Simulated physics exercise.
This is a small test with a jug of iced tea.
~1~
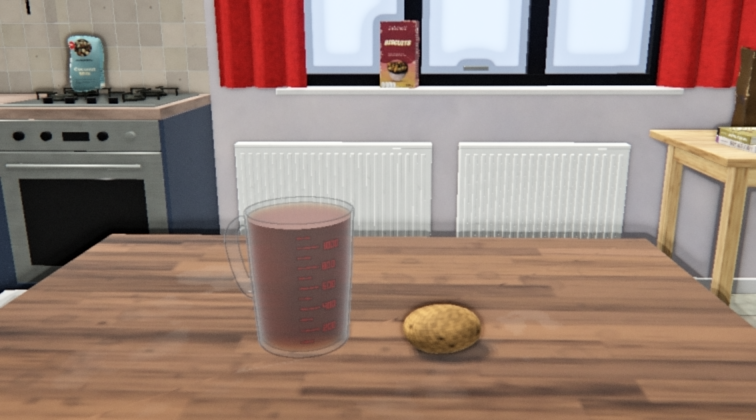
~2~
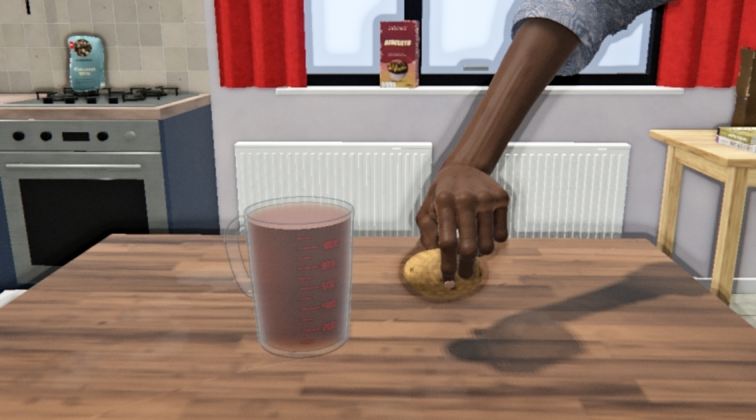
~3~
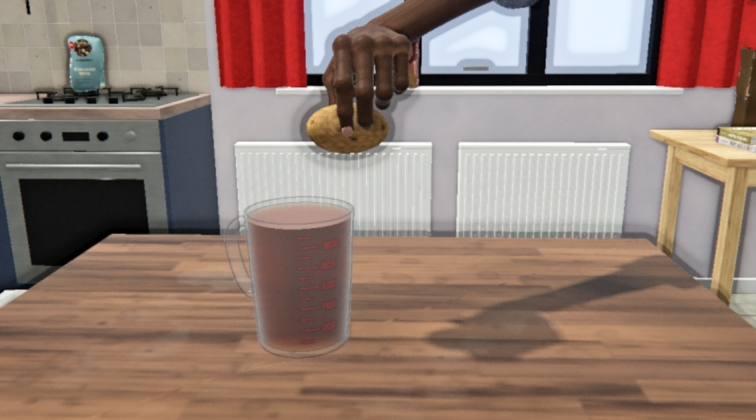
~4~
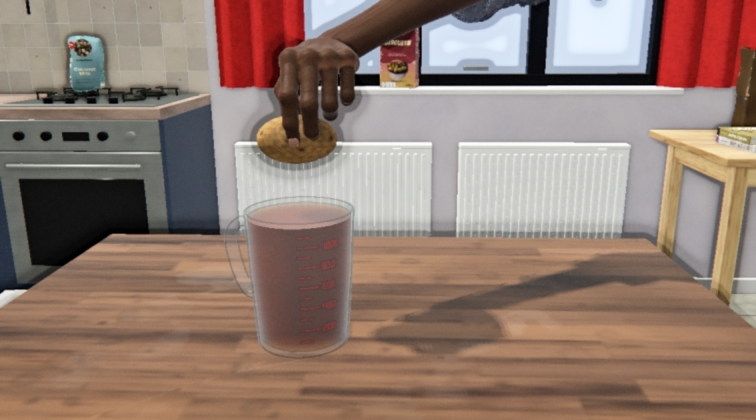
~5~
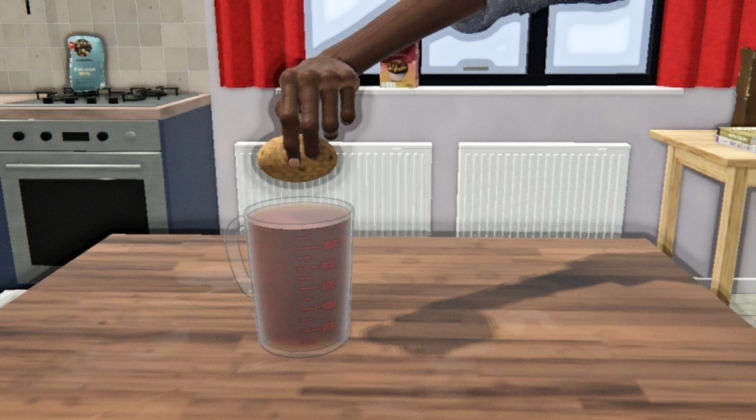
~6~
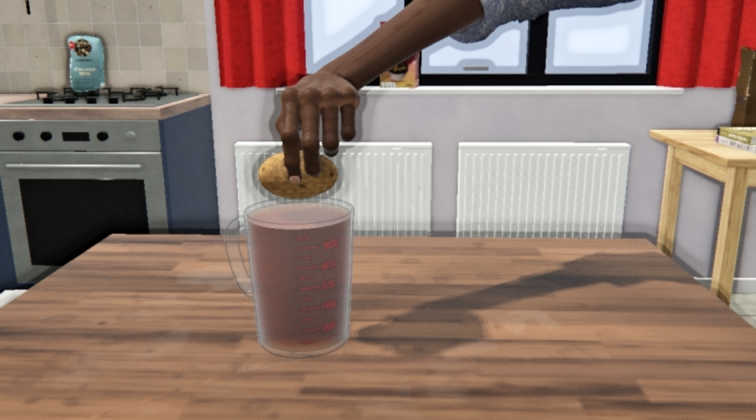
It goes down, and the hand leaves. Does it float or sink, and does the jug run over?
As I see it, thing: Goes under, jug: Spills.
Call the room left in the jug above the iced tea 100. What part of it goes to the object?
180 %.
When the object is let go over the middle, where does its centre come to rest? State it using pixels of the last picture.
The centre settles at roughly (303, 310) in the last view.
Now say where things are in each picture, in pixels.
In the first picture, the potato lies on the top at (442, 329); jug (302, 272) nearly full.
In the second picture, a hand picks up the potato at (443, 273); jug nearly full, surface at (300, 215).
In the third picture, the potato is carried over at (347, 129); jug (302, 272) nearly full.
In the fourth picture, the potato is above the jug at (297, 140); jug nearly full, surface at (300, 215).
In the fifth picture, the potato comes down at (297, 158); jug (302, 272) nearly full.
In the sixth picture, the potato is just over the surface at (298, 175); jug nearly full, surface at (300, 215).
Next, the potato enters the iced tea; the jug is full to the brim.
After that, the potato goes on down; the jug is full to the brim; it has run over.
Finally, the potato has sunk; the jug is full to the brim; it has run over.
